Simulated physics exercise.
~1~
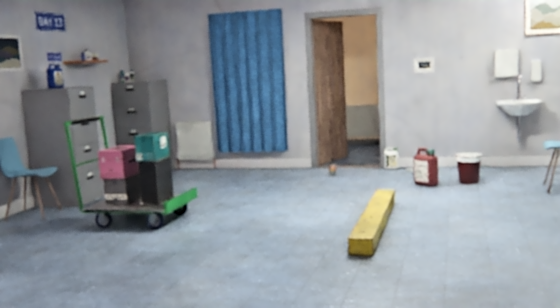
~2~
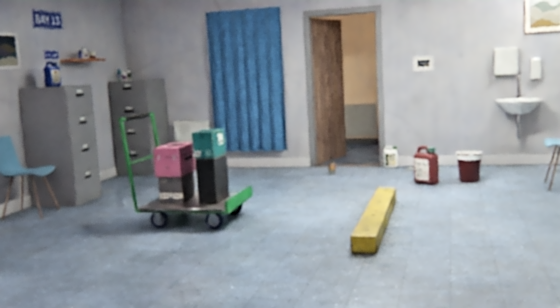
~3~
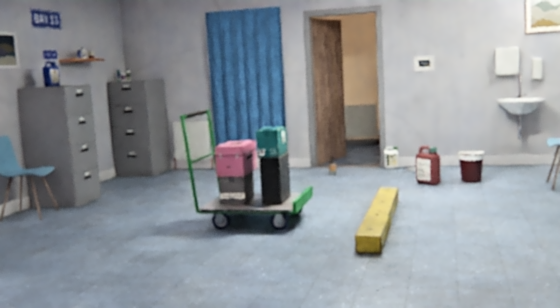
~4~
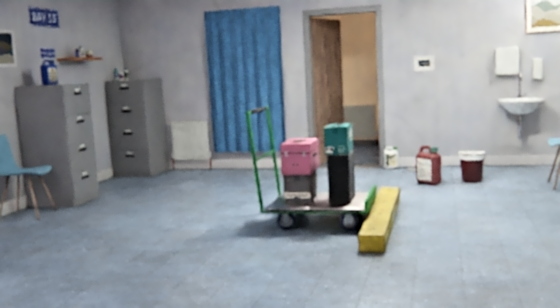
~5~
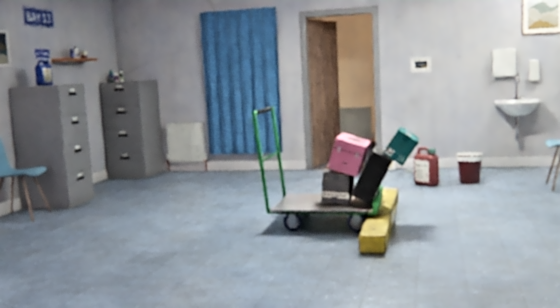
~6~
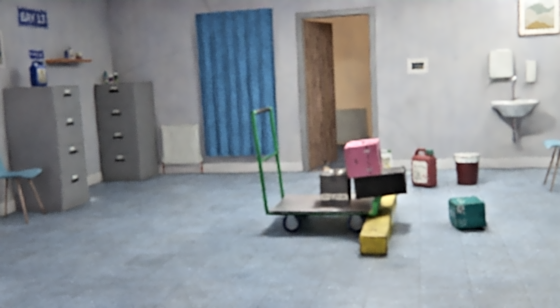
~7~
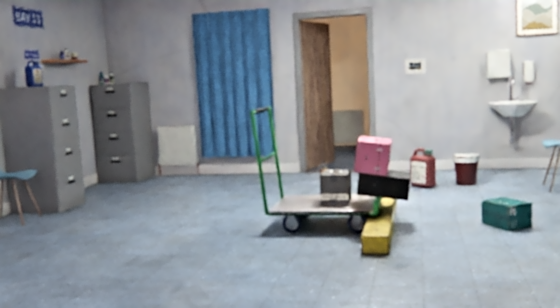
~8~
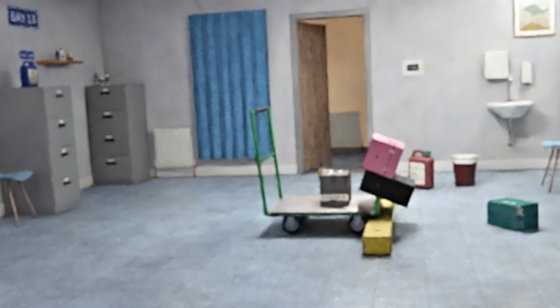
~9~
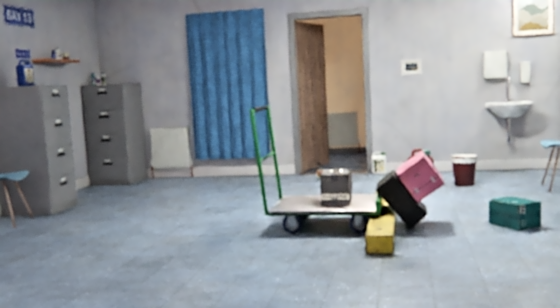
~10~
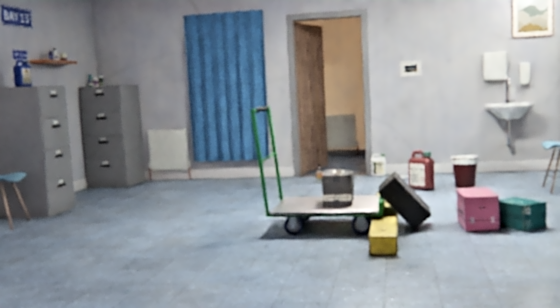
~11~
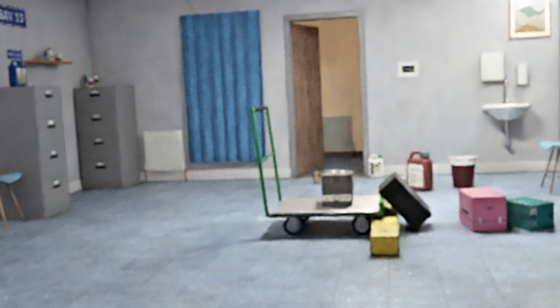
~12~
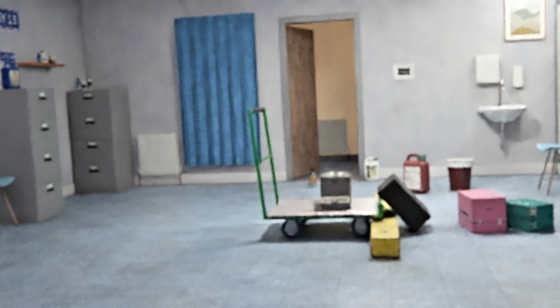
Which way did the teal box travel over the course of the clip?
The teal box travelled to the right, first riding on the trolley and then flying off past the kerb onto the floor.
